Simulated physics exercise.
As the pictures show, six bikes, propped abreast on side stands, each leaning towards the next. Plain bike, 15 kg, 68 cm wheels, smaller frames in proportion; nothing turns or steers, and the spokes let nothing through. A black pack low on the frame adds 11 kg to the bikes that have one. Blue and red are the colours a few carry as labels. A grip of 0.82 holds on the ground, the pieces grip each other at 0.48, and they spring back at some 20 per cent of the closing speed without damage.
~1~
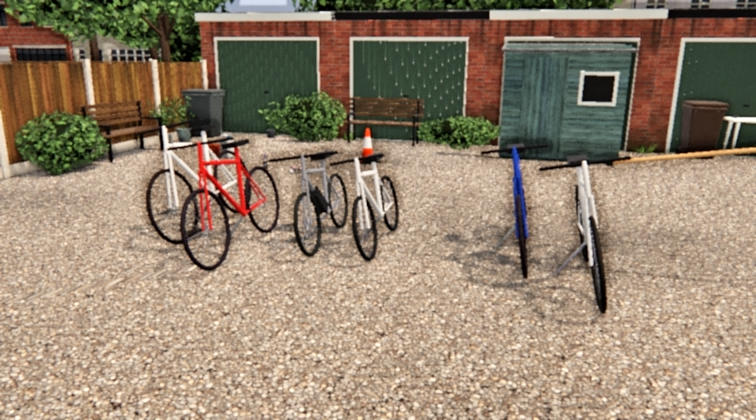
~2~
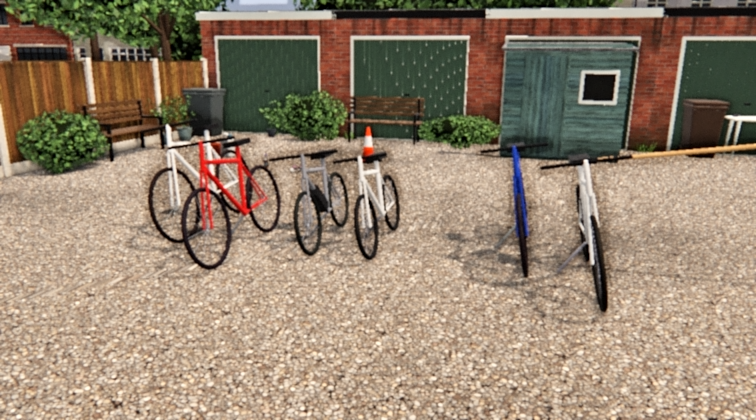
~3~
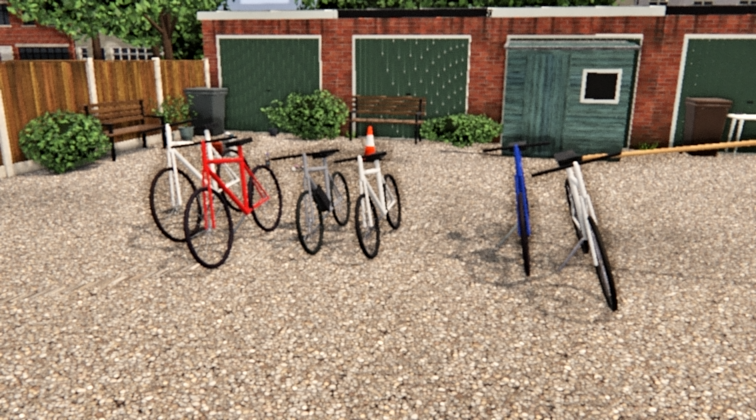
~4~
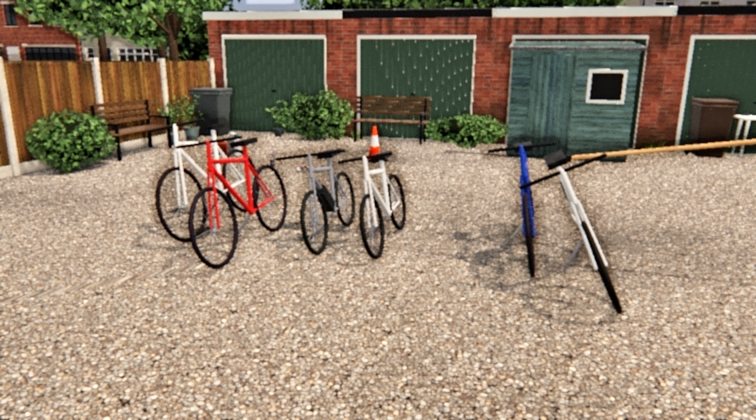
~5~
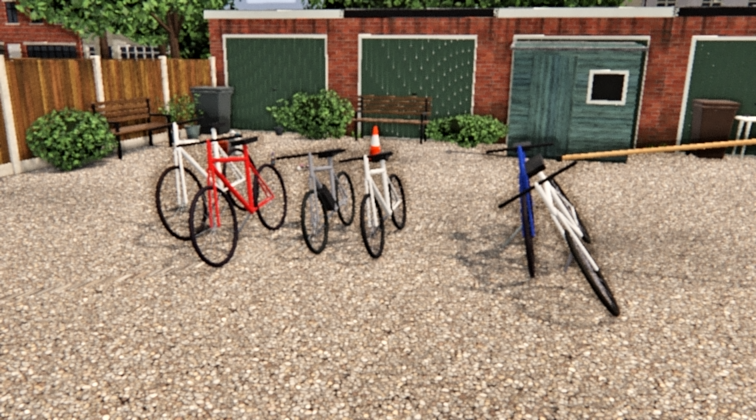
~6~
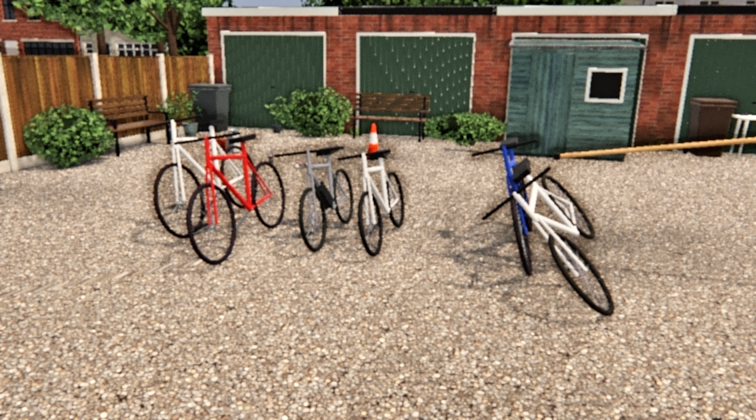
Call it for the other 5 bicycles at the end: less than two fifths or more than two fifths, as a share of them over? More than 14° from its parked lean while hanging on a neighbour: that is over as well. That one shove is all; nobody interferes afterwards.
I call it fewer than two in five.
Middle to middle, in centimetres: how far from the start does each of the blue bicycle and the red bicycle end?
The blue one ends around 70 cm from its start and the red one around 0 cm.
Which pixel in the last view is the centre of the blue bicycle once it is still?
About pixel (455, 222).
Then, 0.29 s past the last view, 1 of the 5 other bicycles over; blue bicycle 24° from how it stood.
Then, 0.53 s past the last view, 1 of the 5 other bicycles over; blue bicycle 58° from how it stood.
Then, 1.05 s past the last view, 1 of the 5 other bicycles over; blue bicycle lying flat.
In the end, 1 of the 5 other bicycles over; blue bicycle 74° from how it stood; red bicycle unmoved. That is 20 per cent. Four left standing. From the last view, middles, blue bicycle near (455, 222), red bicycle near (239, 187).
